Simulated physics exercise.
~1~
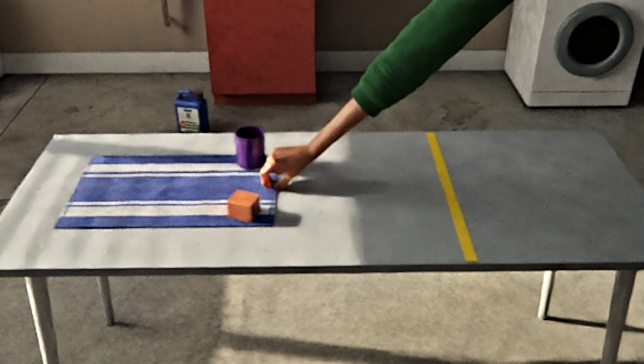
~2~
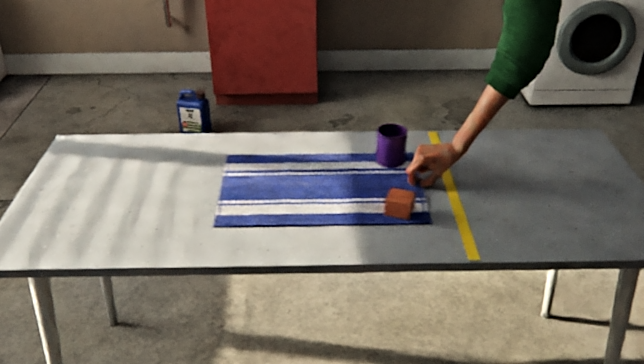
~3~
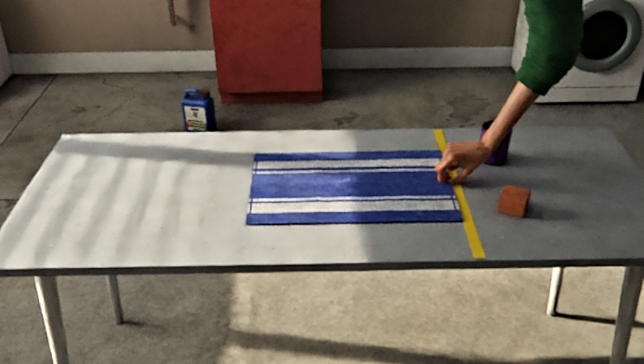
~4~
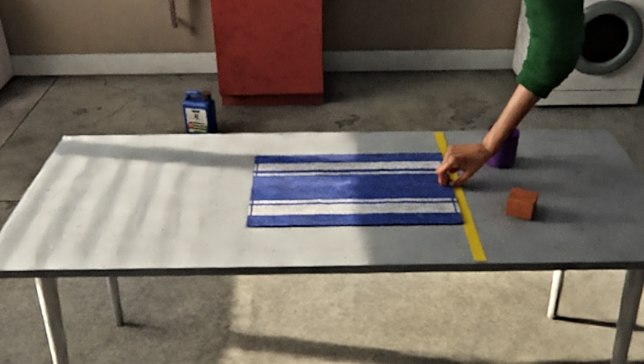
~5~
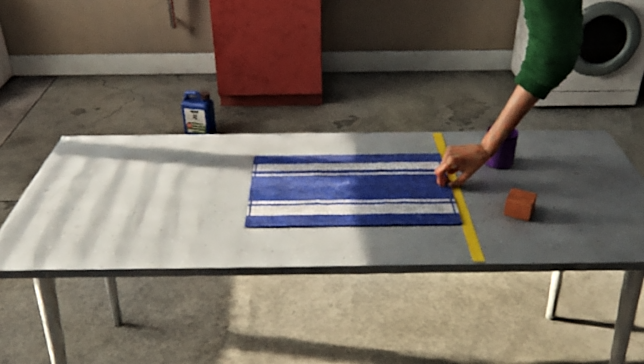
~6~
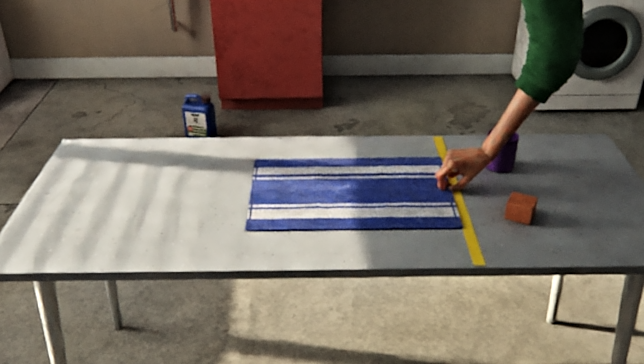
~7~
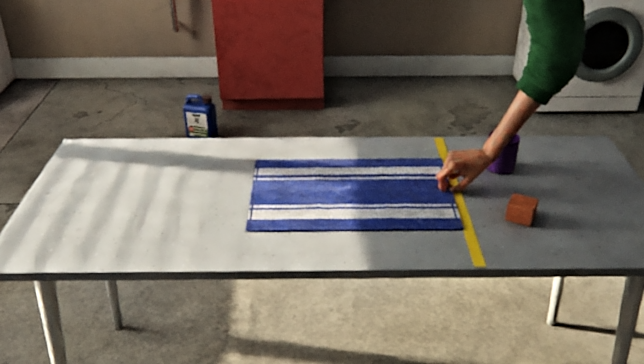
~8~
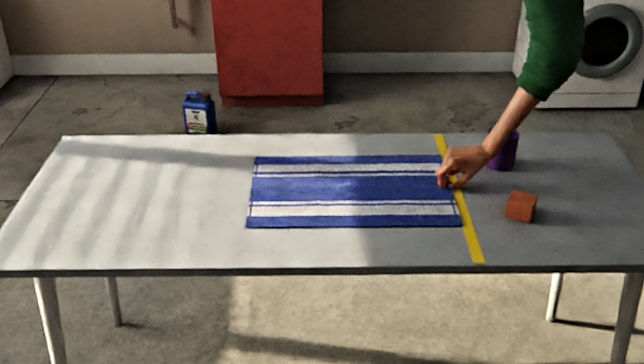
An arm in a green sleeve reaches from the upper right over a long grey table in a garage-like room, seen from the front and slightly above by a gently swaying camera. The hand grips the right edge of a blue and white striped cloth carrying a purple mug and an orange block, with a yellow tape line to the right. It pulls the cloth rightward, and both objects ride along near its leading edge. The cloth stops at the tape, but the block and mug slide off the front onto bare table. Both come to rest beyond the line, the mug partly hidden behind the hand.
